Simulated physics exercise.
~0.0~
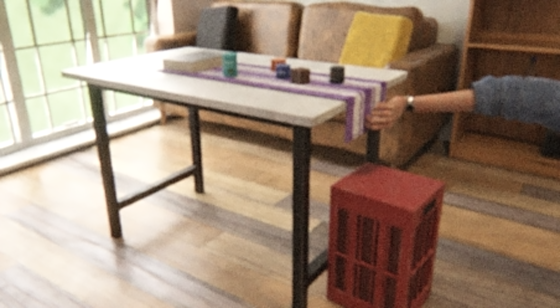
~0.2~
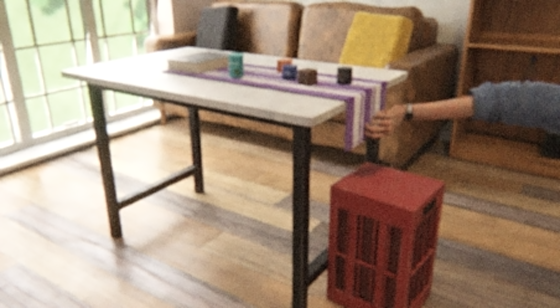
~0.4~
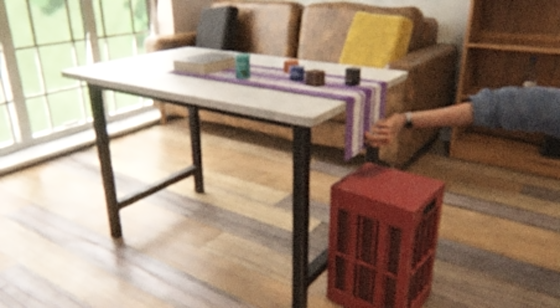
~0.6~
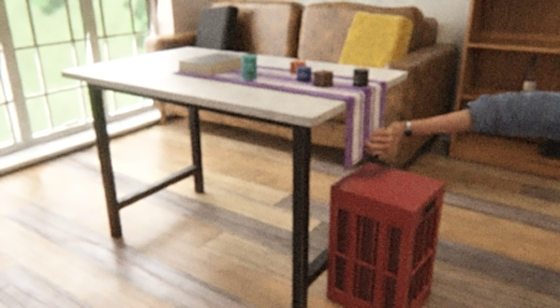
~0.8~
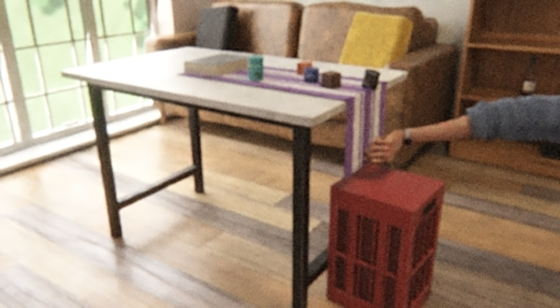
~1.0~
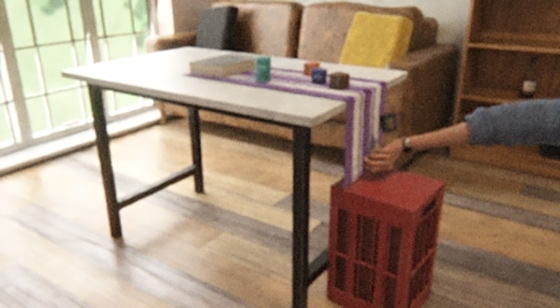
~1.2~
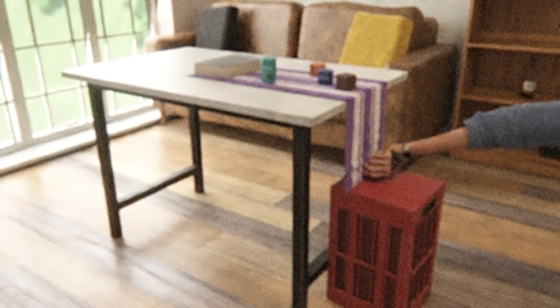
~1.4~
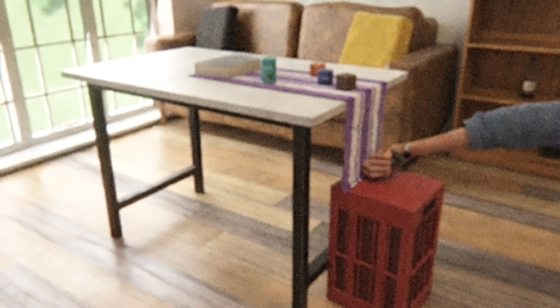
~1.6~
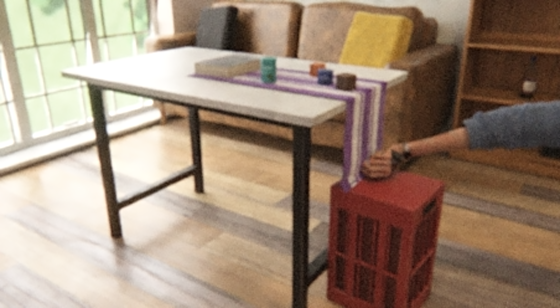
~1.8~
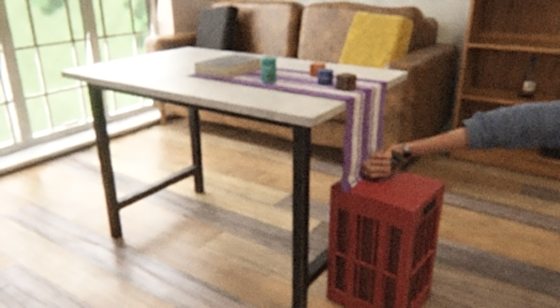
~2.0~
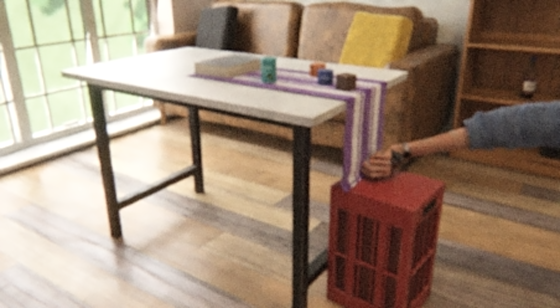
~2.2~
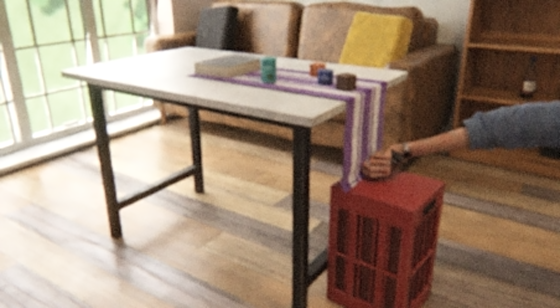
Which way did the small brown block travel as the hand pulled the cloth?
The brown block moved to the right, riding along on the cloth towards the end of the table.
A hand pulled a purple striped cloth down over the end of a table, drawing a book and several small things to the right until a black one dropped off the edge, and it ended holding the hem on a red crate.
